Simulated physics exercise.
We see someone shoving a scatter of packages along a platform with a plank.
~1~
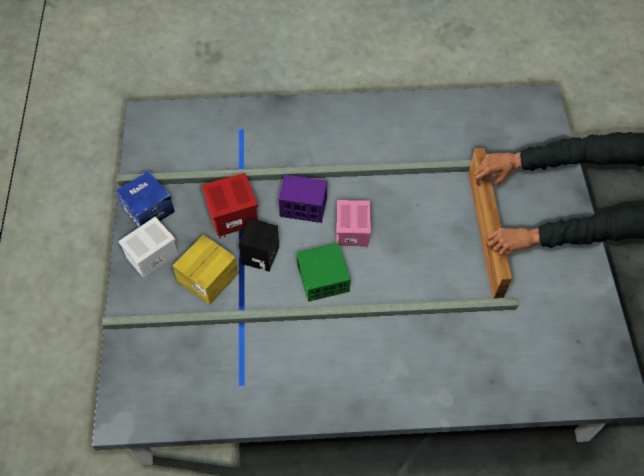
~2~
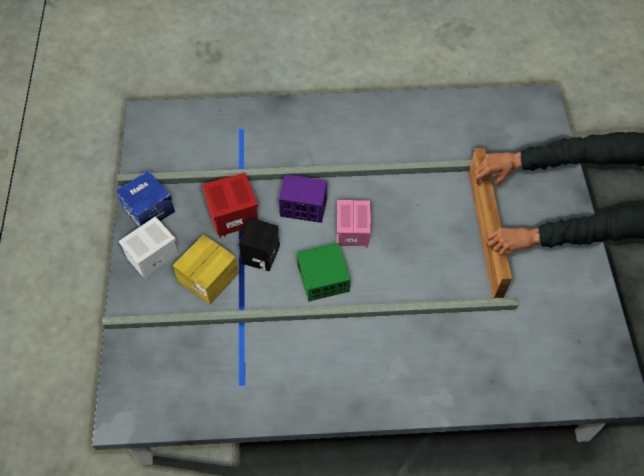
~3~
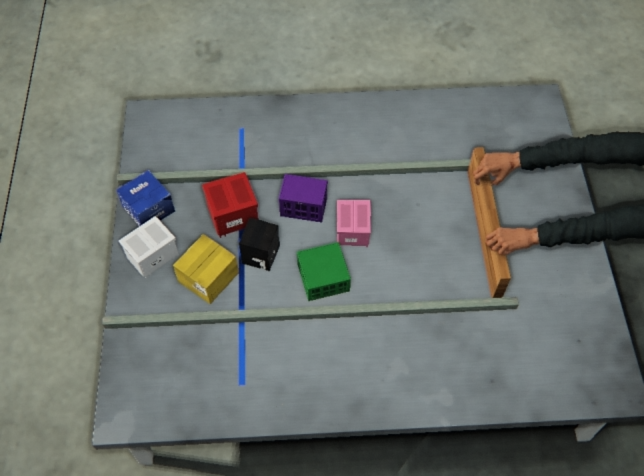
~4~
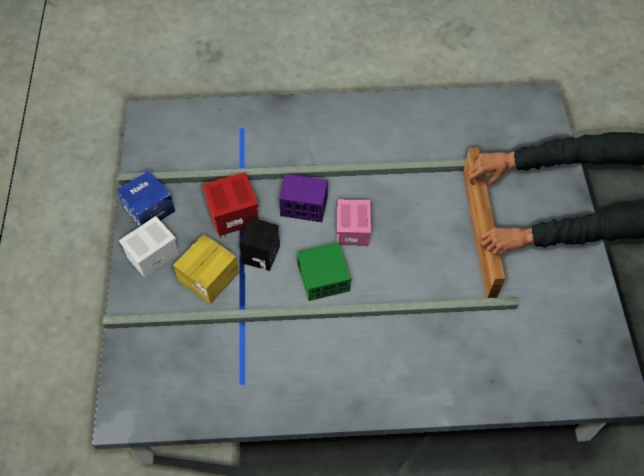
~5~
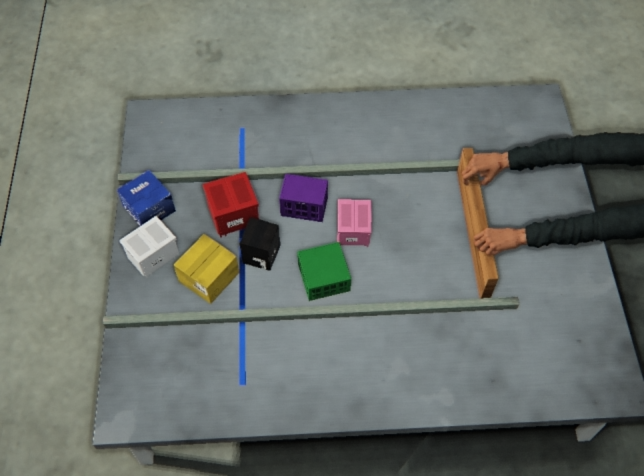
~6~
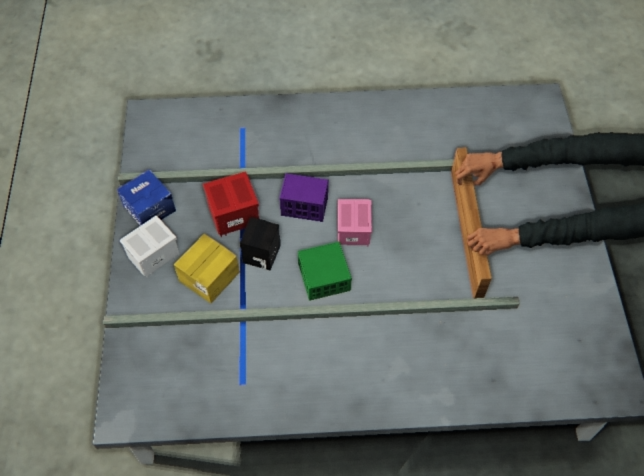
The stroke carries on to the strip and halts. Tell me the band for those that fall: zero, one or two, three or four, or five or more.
Outcome: The number that fall off is zero.
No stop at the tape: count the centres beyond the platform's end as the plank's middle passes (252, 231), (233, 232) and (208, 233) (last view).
Past the end: 0, 0 and 1.
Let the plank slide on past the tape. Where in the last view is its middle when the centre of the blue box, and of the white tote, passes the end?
For the blue box at (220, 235), for the white tote at (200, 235).
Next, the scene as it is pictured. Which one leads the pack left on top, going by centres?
That is the blue box.
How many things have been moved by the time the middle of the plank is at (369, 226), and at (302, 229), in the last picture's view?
By then 1, and 4.
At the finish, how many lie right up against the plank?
3 of them.
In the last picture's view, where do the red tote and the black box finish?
Near (188, 201) and (188, 240).
A little later, none off yet; blue box at rest near (147, 200); white tote at rest near (151, 247); yellow box at rest near (208, 269).
Next, none off yet; blue box at rest near (147, 200); white tote at rest near (151, 247); yellow box moving near (206, 270).
When it is over, the number that fall off is zero.
